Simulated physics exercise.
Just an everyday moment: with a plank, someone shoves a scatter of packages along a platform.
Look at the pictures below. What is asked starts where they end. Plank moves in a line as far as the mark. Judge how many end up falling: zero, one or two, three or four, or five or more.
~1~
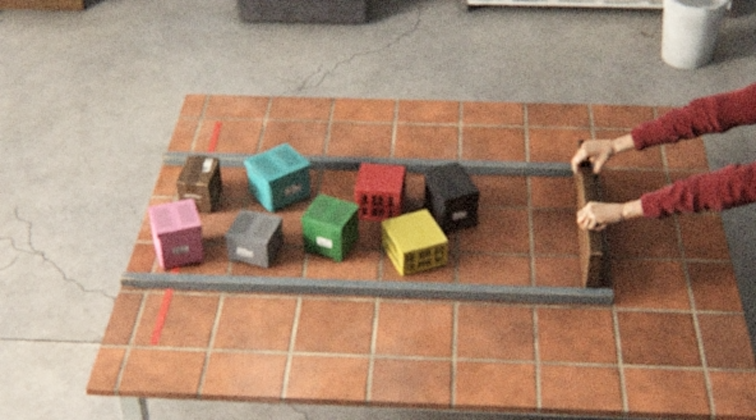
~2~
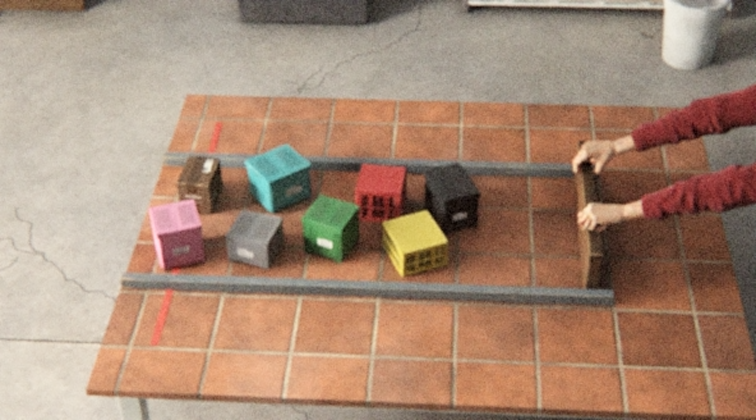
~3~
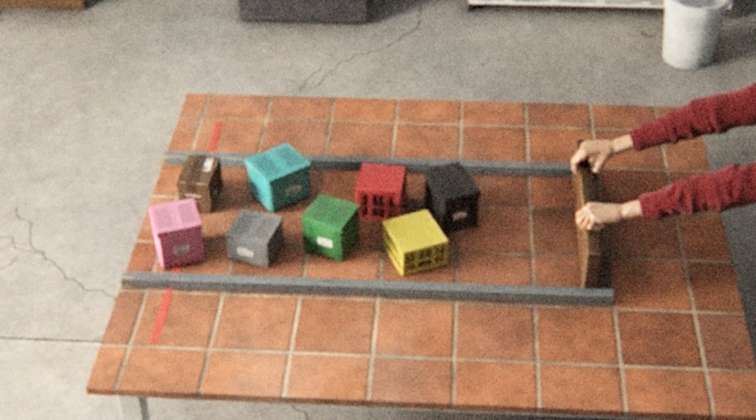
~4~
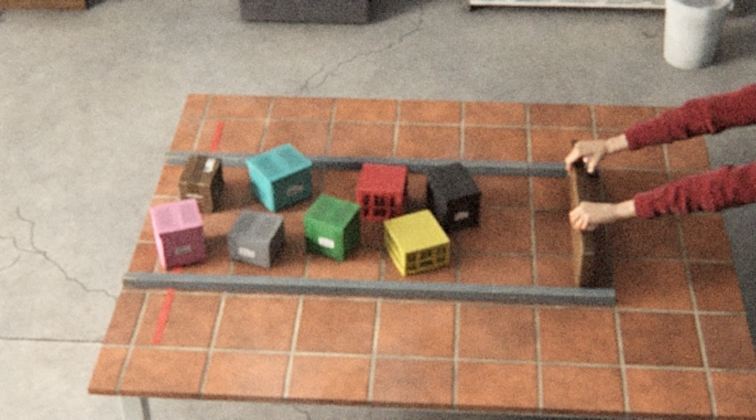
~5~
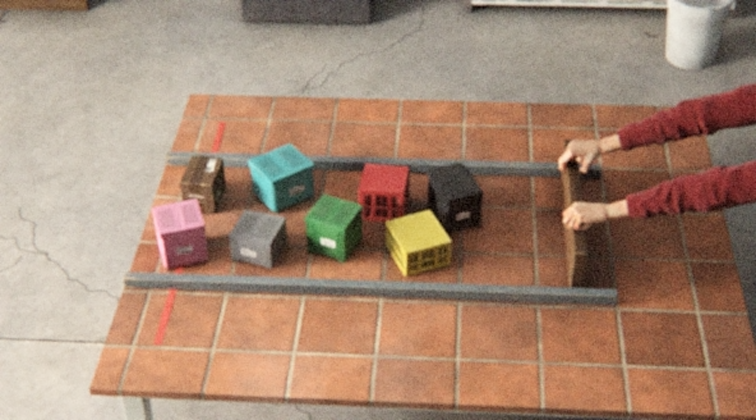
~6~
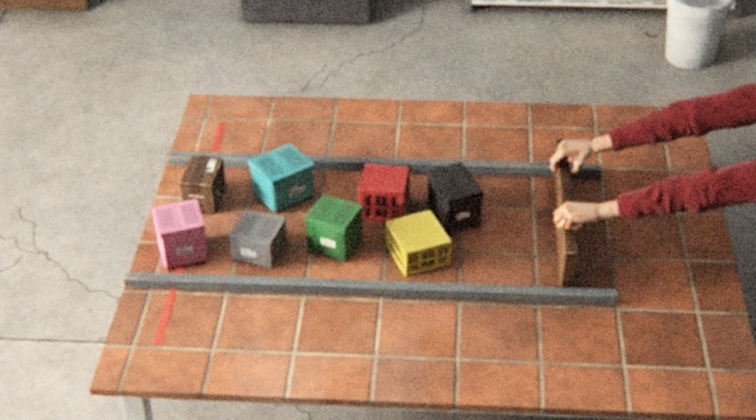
My judgement: Five or more.
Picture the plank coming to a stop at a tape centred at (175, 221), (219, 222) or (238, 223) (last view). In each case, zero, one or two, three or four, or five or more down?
In order: Five or over; three to four; either three or four.
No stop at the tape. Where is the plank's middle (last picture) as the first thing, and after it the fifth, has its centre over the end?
The middle is near (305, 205) first and near (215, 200) after.
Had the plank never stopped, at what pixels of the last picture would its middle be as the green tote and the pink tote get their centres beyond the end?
Around (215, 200) first and around (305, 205) second.
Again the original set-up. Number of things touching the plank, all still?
All in all, 2.
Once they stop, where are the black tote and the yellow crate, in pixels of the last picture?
Final positions: Near (178, 186); near (163, 228).
A little later, none off yet; pink tote at rest near (181, 235); brown parcel at rest near (203, 185); grey tote at rest near (259, 239).
Next, none off yet; pink tote at rest near (180, 235); brown parcel shifted a little near (194, 184); grey tote shifted a little near (232, 242).
Later still, two off so far; pink tote dropping near (89, 295); brown parcel dropping near (111, 260); grey tote shifted well along near (138, 239).
When it is over, the number that fall off is five or more; down, red crate, green tote, turquoise tote, grey tote, brown parcel and pink tote.
